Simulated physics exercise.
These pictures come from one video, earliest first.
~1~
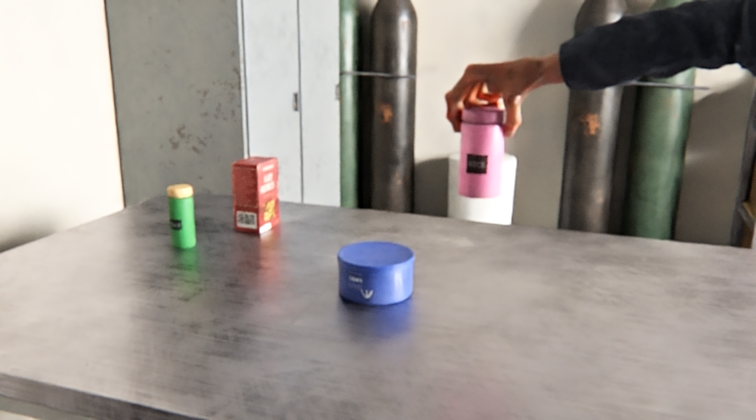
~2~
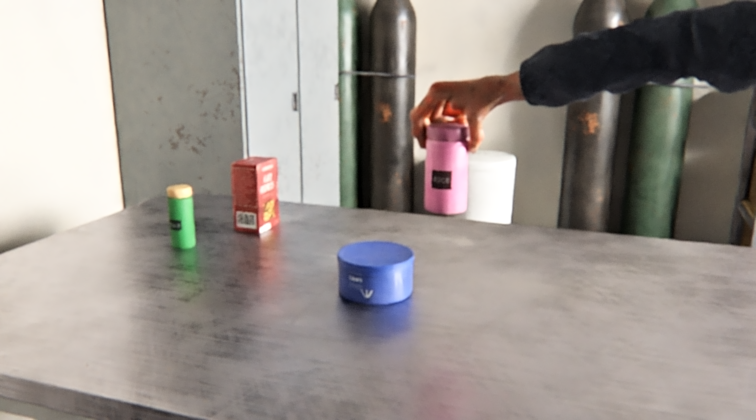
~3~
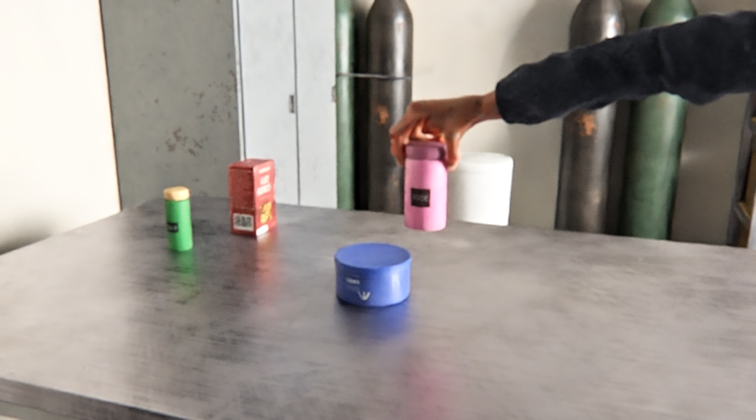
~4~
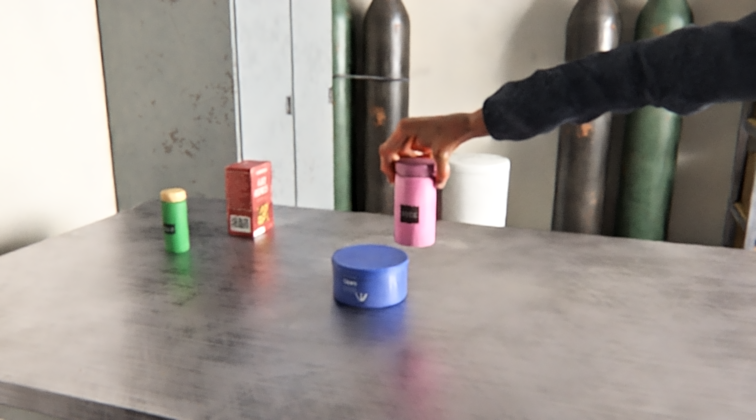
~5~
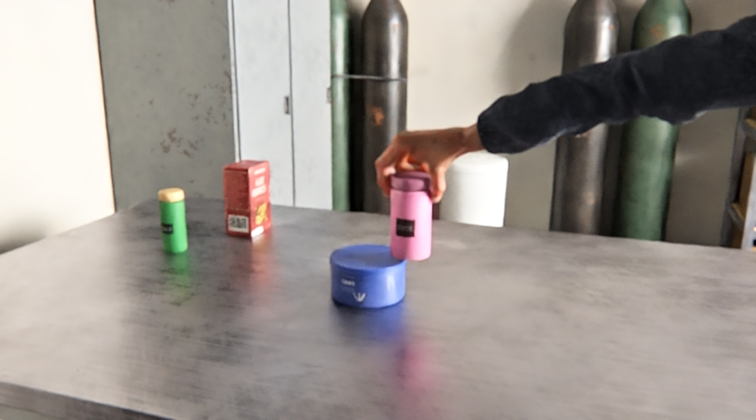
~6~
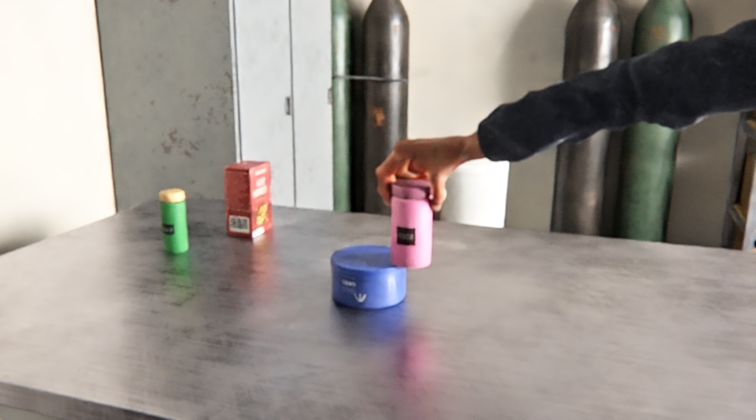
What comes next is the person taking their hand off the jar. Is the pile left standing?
No - seems the tower doesn't stand.
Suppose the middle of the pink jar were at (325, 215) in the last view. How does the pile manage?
Topples.
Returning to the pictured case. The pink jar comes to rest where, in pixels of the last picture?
It ends near (463, 293).
Then, 0.40 s on from there, pink jar now fallen.
Then, 0.50 s on from there, things are still on the move.
Then, 1.90 s on from there, nothing new.
In the end, fallen, pink jar; the other 3 unmoved. At the end, from the last picture's camera, pink jar near (463, 293). The pile loses its balance.
